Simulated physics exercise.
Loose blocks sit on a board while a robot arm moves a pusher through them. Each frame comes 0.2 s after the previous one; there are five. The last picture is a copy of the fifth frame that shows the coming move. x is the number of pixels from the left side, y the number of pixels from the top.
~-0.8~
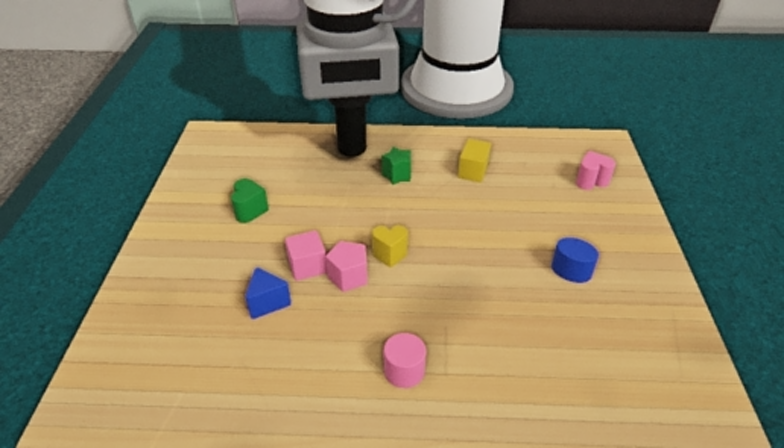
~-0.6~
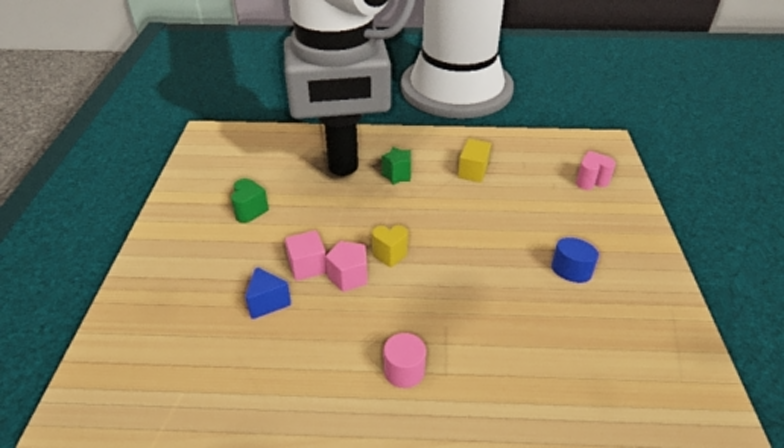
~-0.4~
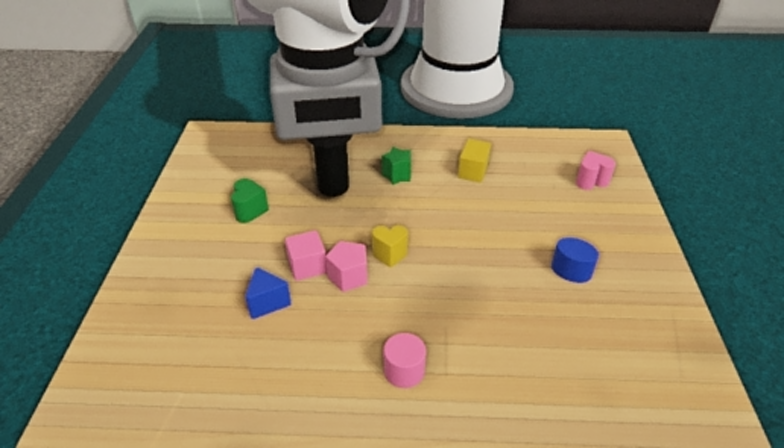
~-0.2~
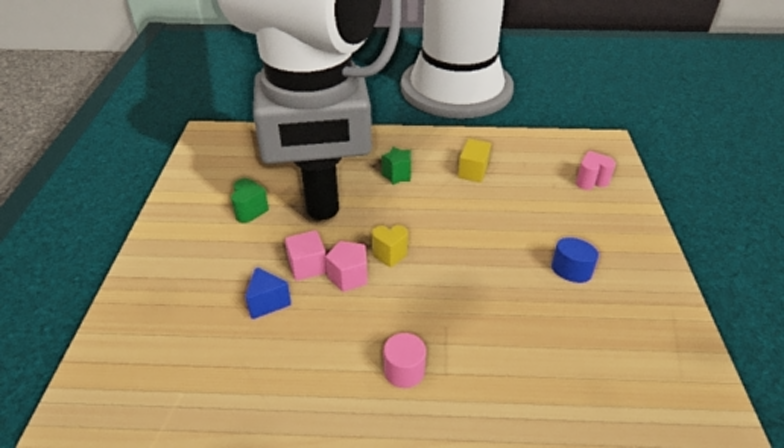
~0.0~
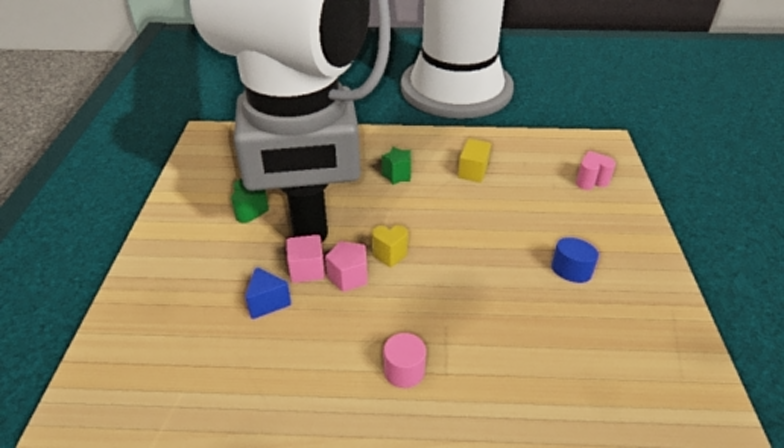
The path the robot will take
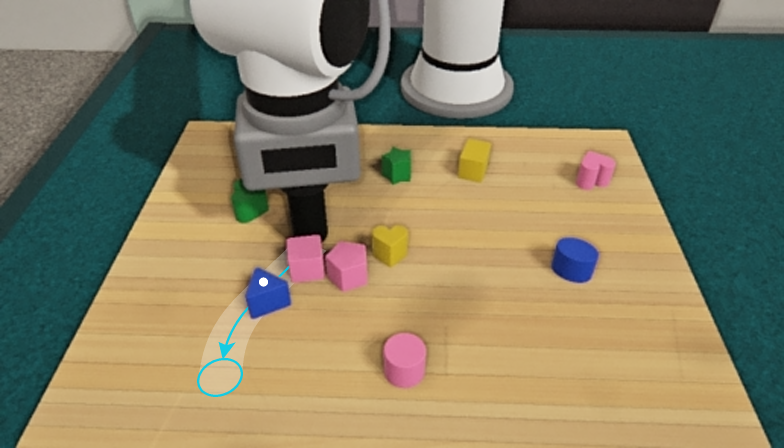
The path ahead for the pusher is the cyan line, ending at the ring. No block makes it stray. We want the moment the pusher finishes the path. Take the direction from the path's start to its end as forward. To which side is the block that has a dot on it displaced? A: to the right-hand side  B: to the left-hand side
My answer is option B.
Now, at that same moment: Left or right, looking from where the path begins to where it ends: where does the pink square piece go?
Goes left.
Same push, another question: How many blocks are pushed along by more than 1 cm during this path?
I'd say two blocks get moved.
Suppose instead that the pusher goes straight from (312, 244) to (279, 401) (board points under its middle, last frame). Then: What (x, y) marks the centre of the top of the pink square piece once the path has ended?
If I read the scene right, the answer is (270, 421).
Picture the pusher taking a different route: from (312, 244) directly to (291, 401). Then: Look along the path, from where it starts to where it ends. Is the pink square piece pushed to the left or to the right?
The shift is rightward.
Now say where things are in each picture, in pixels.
The first picture shows pusher's lower end (352, 150); blue triangle (263, 282); pink square piece (305, 244); pink pentagon (348, 254).
The second picture shows pusher (344, 168); blocks still.
The third picture shows pusher (334, 188); blocks still.
The fourth picture shows pusher (323, 211); blocks still.
The fifth picture shows pusher (311, 236); blue triangle (263, 282); pink square piece (304, 247); pink pentagon (348, 254).
Drawn move, from (312, 244) via (276, 280) and (237, 322), ending at (220, 377); the dot is on the blue triangle.
On the path given first. One third of the way, pusher (273, 273); blue triangle (261, 286); pink square piece (298, 275), turned 40° anticlockwise.
Two thirds of the way, pusher (234, 315); blue triangle (247, 323), turned 70° anticlockwise; pink square piece (299, 276), turned 45° anticlockwise.
At the end, pusher (217, 369); blue triangle (254, 343), turned 120° anticlockwise; pink square piece (299, 276), turned 45° anticlockwise; pink pentagon still.
